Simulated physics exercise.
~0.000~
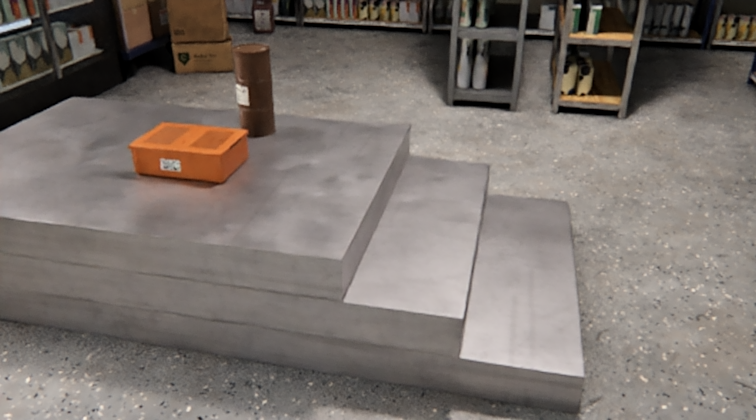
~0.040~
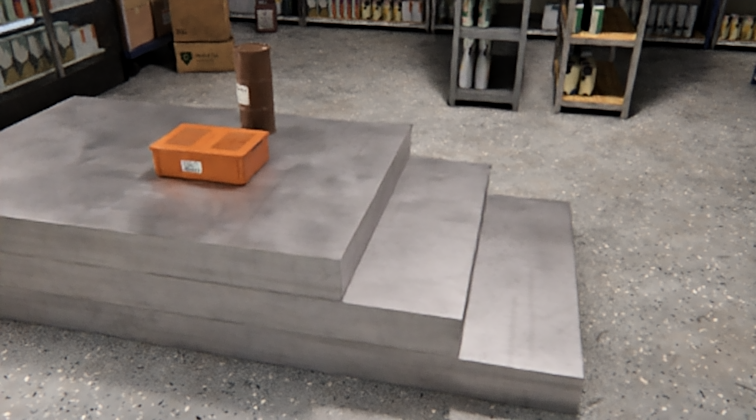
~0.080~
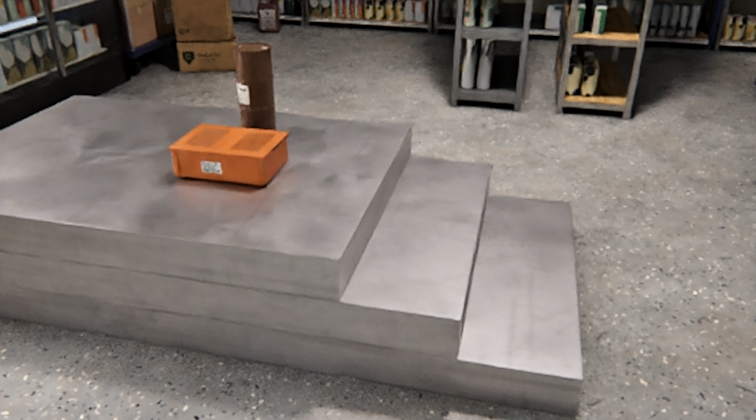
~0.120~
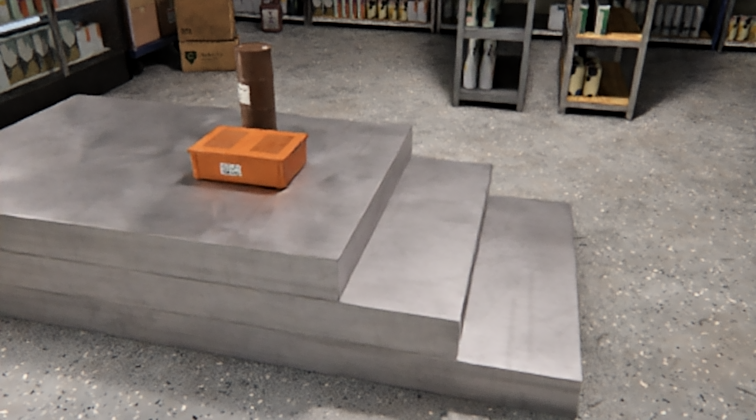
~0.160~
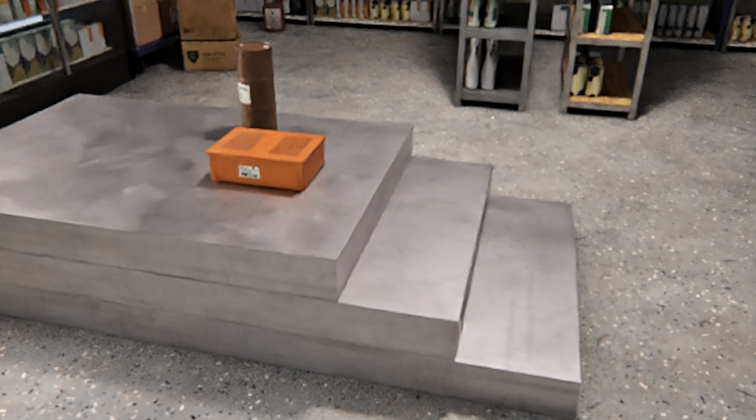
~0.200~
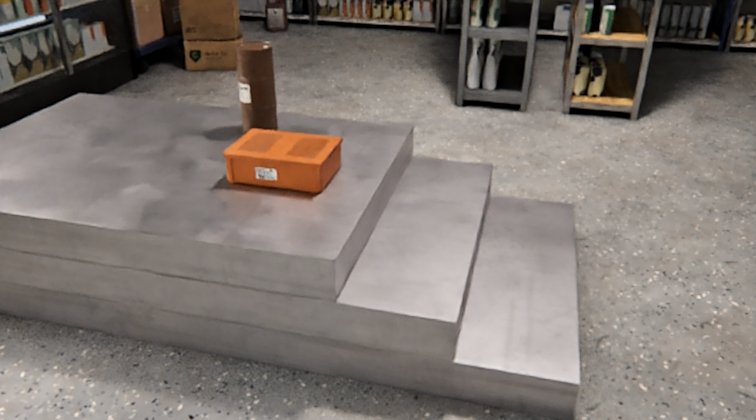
In this clip, a closed orange tote slides steadily rightward across a gray platform toward its stepped side, passing in front of an upright brown canister that stays in place, with stocked shelves and cardboard boxes behind.
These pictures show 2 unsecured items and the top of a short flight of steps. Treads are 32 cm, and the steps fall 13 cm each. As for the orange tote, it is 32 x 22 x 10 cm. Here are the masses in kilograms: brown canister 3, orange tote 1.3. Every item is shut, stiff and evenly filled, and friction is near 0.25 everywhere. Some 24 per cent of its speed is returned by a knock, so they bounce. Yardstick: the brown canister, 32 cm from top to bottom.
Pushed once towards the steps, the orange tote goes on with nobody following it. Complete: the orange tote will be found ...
... partway down the stairs.
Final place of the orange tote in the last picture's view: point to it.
It comes to a stop close to (441, 216).
After 0.40 s, edge 8 cm ahead; orange tote near (355, 168).
After 0.70 s, 11 cm past the top edge and 6 cm lower; orange tote near (414, 191).
In the end (1.5 s), 20 cm past the top edge and 13 cm lower; brown canister under 12 cm from the start. At the end, from the last picture's camera, orange tote near (441, 216).
